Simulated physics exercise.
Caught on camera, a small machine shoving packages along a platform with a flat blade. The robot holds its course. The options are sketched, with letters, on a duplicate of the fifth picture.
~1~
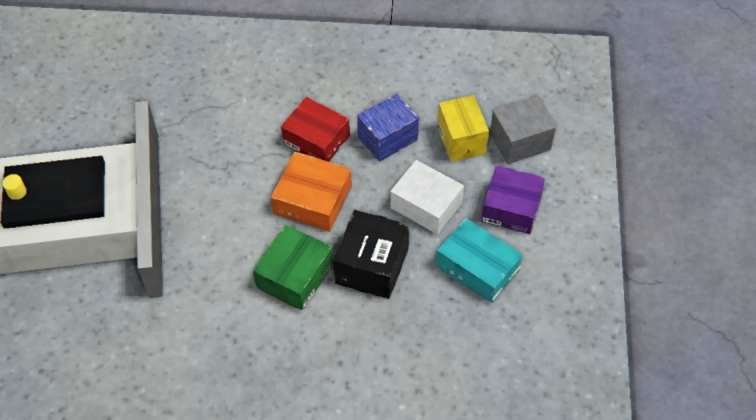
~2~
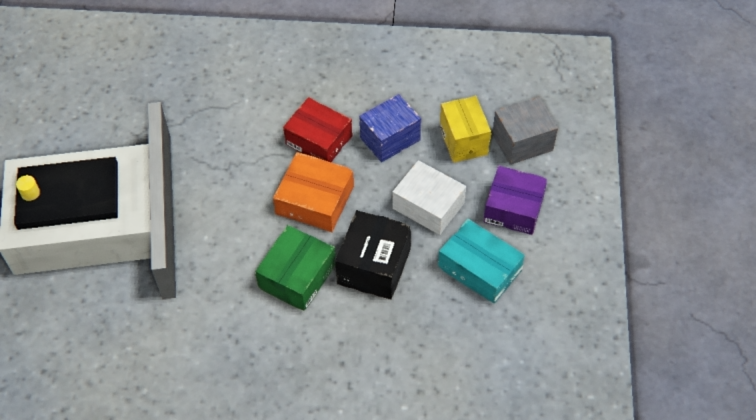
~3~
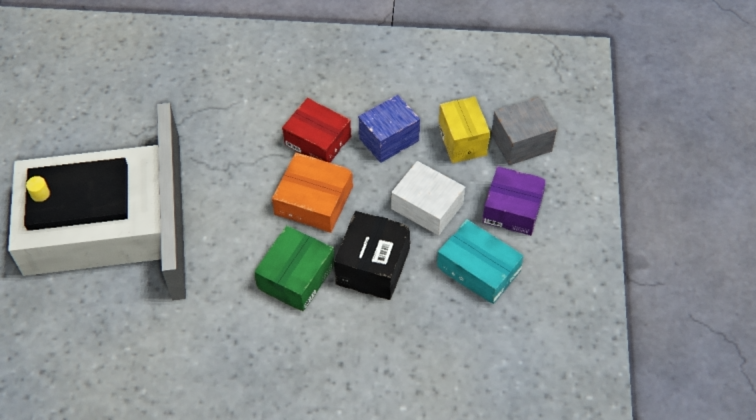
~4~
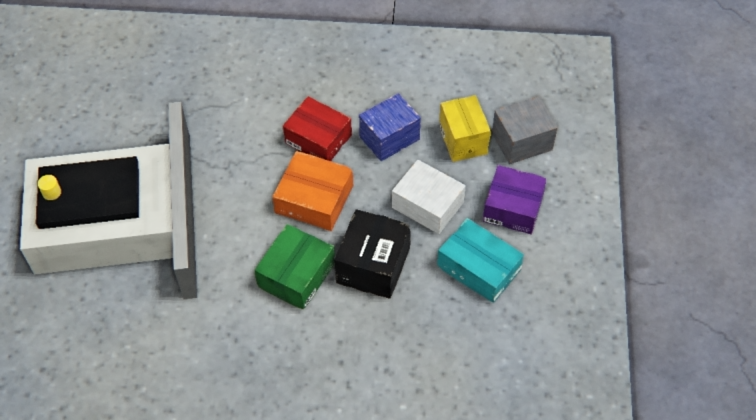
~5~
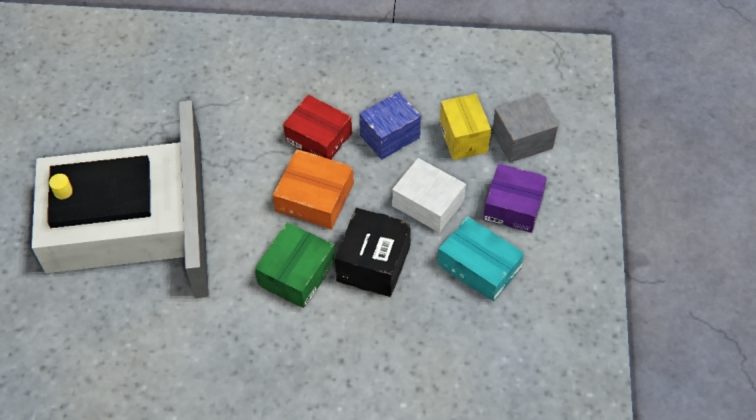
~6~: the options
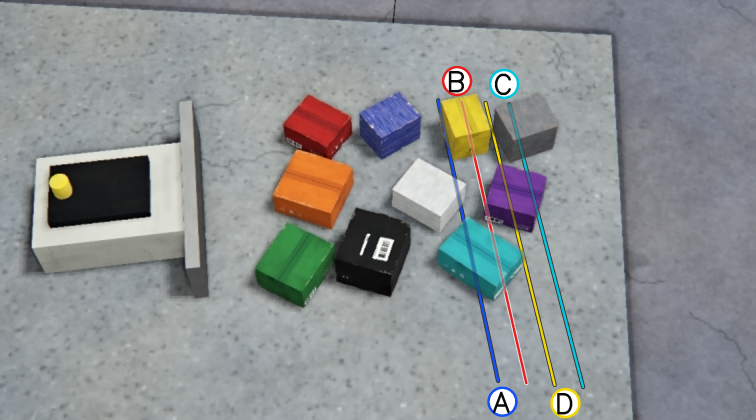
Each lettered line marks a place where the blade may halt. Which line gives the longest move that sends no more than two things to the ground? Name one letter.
It should halt at D.
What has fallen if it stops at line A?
It is the turquoise box.
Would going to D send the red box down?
No.
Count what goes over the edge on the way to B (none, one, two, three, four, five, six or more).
By then, two.
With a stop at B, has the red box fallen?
By then, no.
On the marked copy, A at (466, 229); B at (491, 231); C at (543, 234); D at (517, 232).
Taking D. A third of the way, robot (224, 196); red box (339, 125); blue crate (395, 127).
Two thirds of the way, robot (344, 204); turquoise box (599, 265); purple box (573, 198).
When it is over, robot (436, 209); purple box over the edge; turquoise box over the edge; two fallen.
As for the rest, A is within the limit but short; B is within the limit but short; C drops four.
